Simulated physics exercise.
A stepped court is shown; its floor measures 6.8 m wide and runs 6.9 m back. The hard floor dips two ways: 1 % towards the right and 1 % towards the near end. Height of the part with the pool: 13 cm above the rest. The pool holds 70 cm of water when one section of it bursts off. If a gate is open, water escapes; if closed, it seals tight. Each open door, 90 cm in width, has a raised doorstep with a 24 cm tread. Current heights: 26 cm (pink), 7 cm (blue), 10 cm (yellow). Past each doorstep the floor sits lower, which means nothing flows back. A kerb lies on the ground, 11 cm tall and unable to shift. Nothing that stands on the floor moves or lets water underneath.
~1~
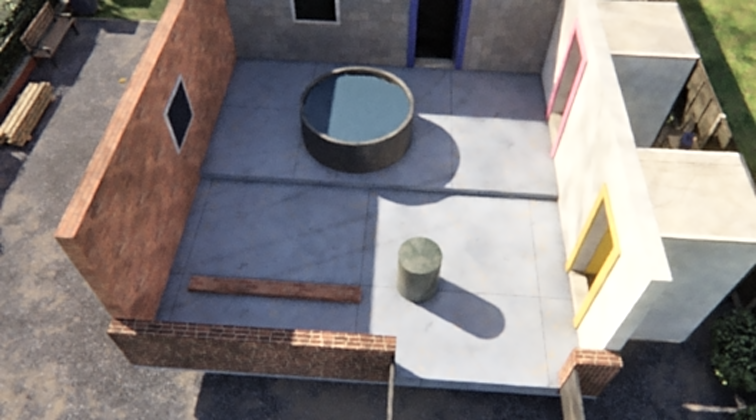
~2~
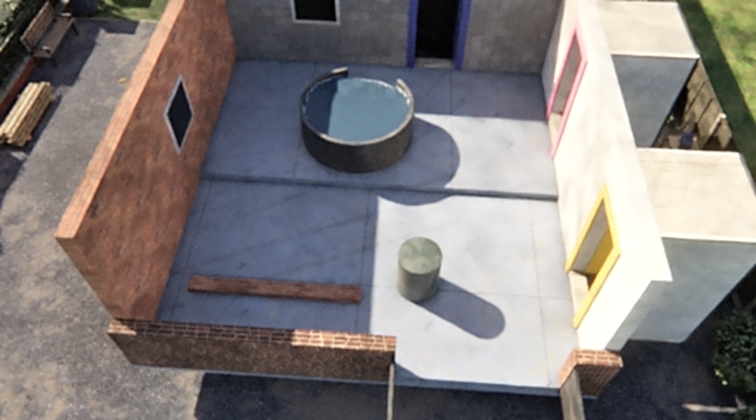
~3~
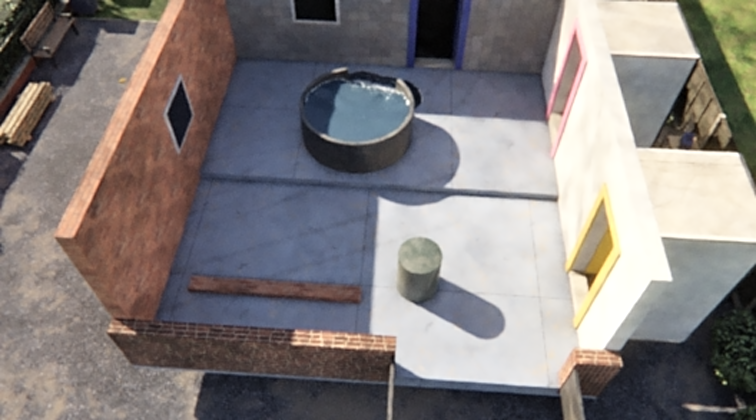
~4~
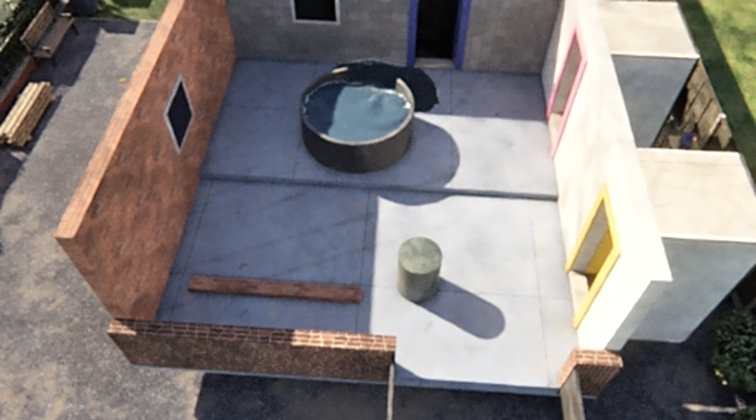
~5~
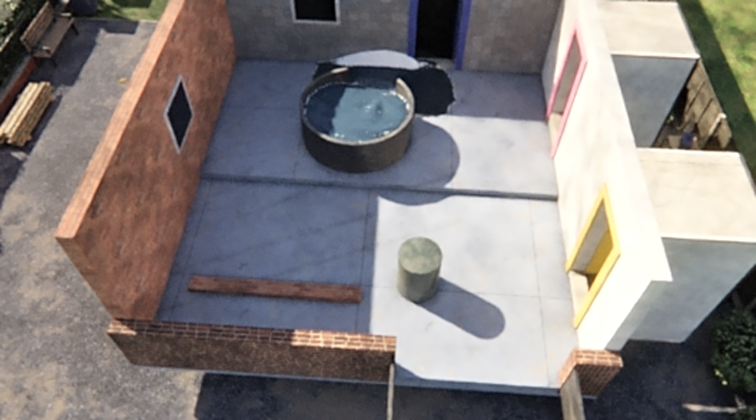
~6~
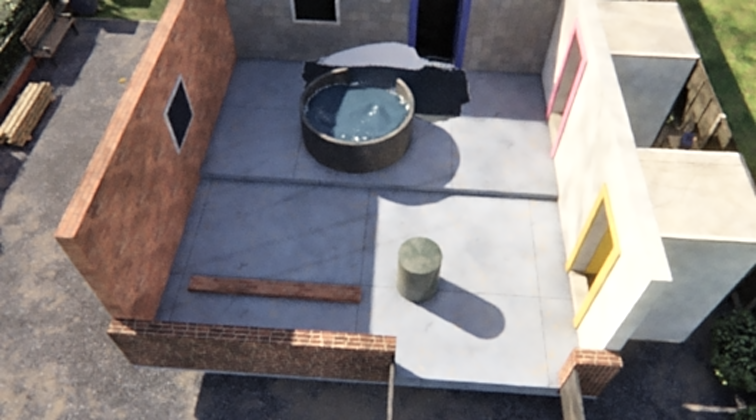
A round pool breaks open on its far side and water spreads across the grey floor.
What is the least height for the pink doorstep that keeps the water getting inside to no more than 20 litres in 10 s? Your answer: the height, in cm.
10 cm.
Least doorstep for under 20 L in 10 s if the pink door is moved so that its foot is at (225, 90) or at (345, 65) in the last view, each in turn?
In turn: Roughly 12.0 cm, roughly 29 cm.
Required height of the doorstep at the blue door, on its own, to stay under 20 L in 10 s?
Blue door - some 24 centimetres.
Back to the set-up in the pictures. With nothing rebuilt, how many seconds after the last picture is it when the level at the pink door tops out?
Approximately 2.4 s.
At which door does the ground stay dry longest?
Last of all, the yellow one.
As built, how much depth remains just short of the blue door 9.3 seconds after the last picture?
Some 4.5 cm.
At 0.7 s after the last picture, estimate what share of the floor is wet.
Some 15 per cent of it.
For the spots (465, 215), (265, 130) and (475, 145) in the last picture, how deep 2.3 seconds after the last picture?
In that order: 0, 1 and 0 cm.
Then, 0.7 s after the last picture water covers 15 % of the floor, deepest (46 cm) near (382, 66); it has not reached the pink door.
Then, 2.3 s after the last picture water covers 35 % of the floor, deepest (29 cm) near (536, 75); 16 cm at the pink door, 0 litres in over its 26 cm doorstep.
Then, 9.3 s after the last picture water covers 90 % of the floor, deepest (10 cm) near (576, 373); 6 cm at the pink door, 0 litres in over its 26 cm doorstep.
At the pink door as built, the water peaked near 16 cm, 2.3 s after the last picture.
Run again over the same 10 s with other heights there, 29 litres in over 9 cm, 10 litres over 12 cm. The limit of 20 litres is kept from about 10 cm up.
